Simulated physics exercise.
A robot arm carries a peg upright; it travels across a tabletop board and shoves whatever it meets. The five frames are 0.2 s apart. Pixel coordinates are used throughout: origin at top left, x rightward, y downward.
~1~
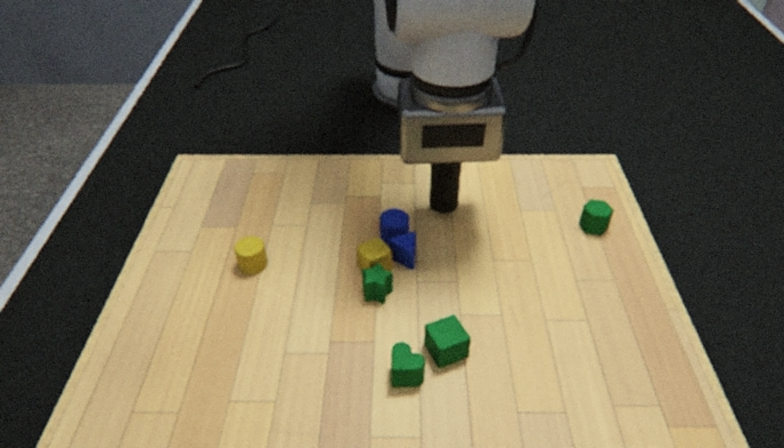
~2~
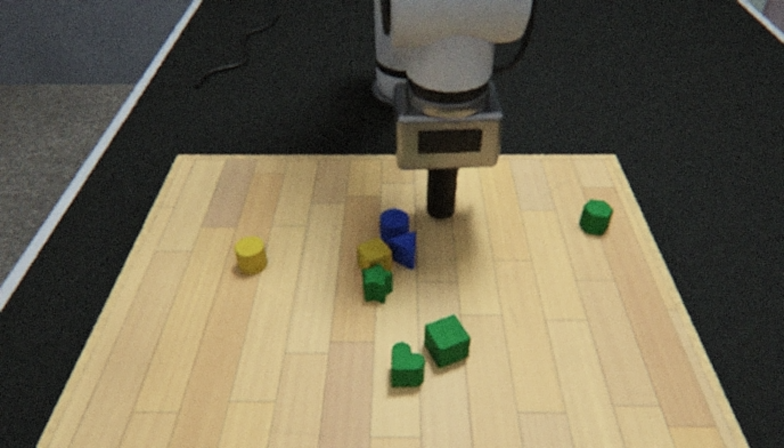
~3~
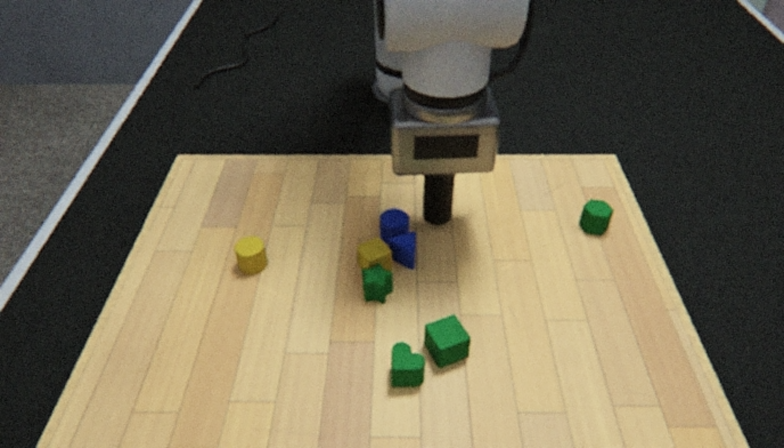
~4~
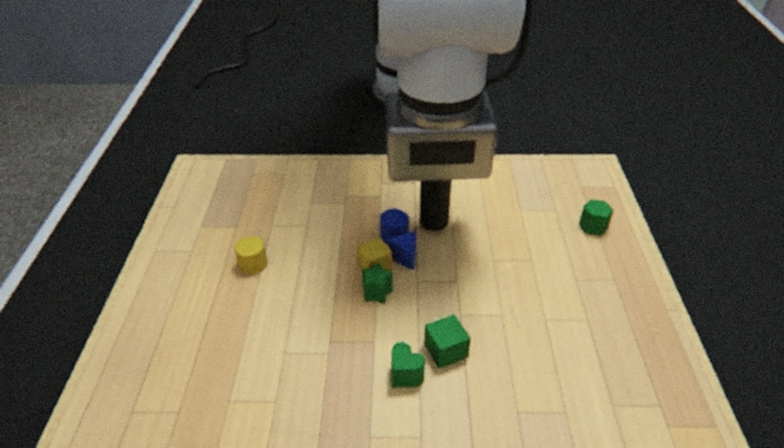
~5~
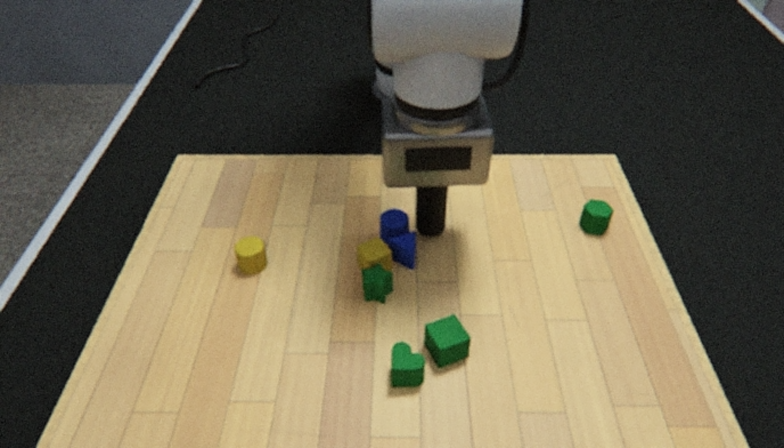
A robot arm with a dark peg moved slightly down and left over a wooden table, closing in beside a cluster of blue, yellow and green blocks, while all the blocks stayed still.
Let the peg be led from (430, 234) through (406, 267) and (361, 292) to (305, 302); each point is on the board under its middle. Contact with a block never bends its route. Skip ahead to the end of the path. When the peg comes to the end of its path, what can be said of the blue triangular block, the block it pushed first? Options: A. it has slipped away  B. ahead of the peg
The answer is B.
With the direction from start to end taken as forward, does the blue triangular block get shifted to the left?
No
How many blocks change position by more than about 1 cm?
The answer will be at least three.
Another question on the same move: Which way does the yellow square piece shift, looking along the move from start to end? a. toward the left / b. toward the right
b
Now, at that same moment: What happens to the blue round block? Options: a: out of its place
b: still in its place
b.
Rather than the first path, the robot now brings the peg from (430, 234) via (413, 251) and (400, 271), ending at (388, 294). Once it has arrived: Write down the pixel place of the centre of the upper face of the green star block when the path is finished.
My prediction: (353, 291).
What follows on the original path. One third of the way, peg at (405, 260); yellow square piece at (351, 254), turned 20° clockwise; green star block at (368, 279), turned 35° anticlockwise; blue triangular block at (376, 259), turned 45° clockwise.
Two thirds of the way, peg at (360, 284); yellow square piece at (338, 255), turned 85° clockwise; green star block at (352, 298), turned 75° anticlockwise; blue triangular block at (332, 279), turned 110° clockwise.
At the end, peg at (303, 294); yellow square piece at (336, 254), turned 95° clockwise; green star block at (345, 302), turned 120° anticlockwise; blue round block in place; blue triangular block at (274, 290), turned 90° clockwise.
